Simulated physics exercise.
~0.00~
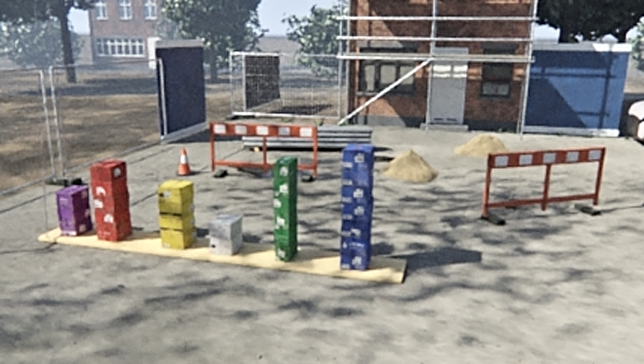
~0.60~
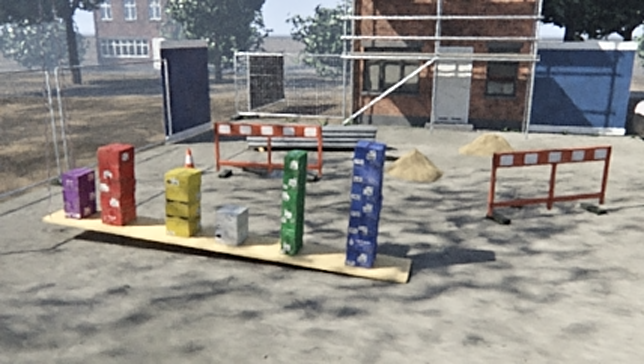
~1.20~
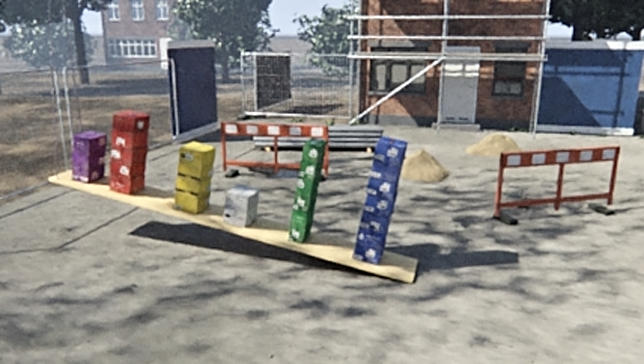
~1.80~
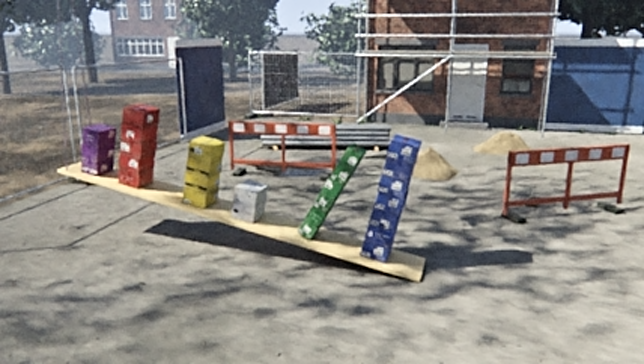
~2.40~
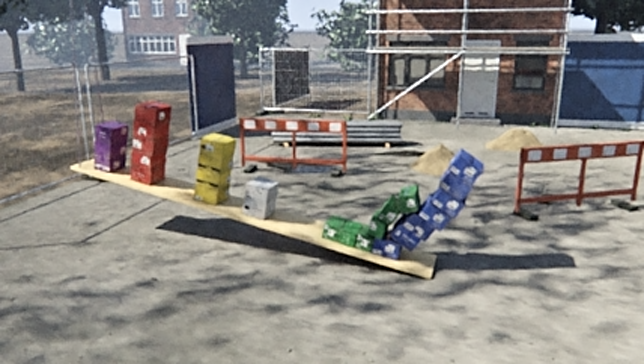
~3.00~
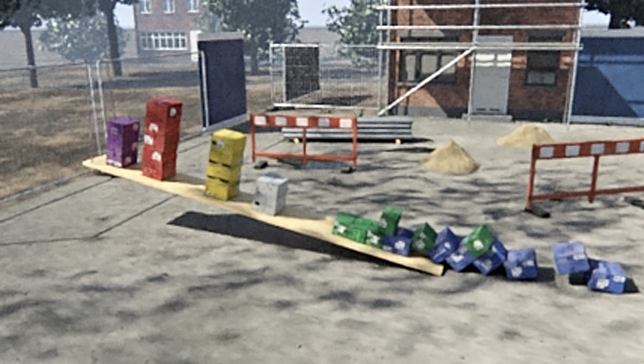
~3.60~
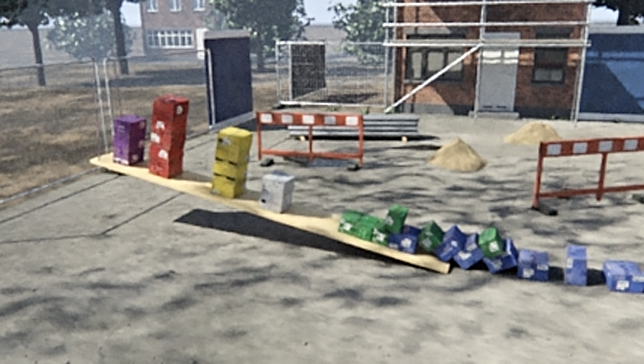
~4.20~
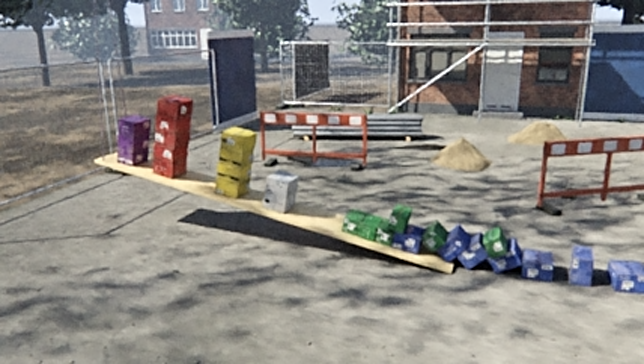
At the start, six columns of coloured parcels stand in a row on a flat board in a paved yard, with barriers and a brick building behind. The board's left end rises, tilting it down to the right, and the stacks lean with it. The tall green column tips to the right towards the blue one, which leans as well. Both then collapse, their parcels tumbling over the low end and onto the ground. At the end, green and blue parcels lie scattered at the right, while the purple, red, yellow and pale piles still stand on the sloping board.
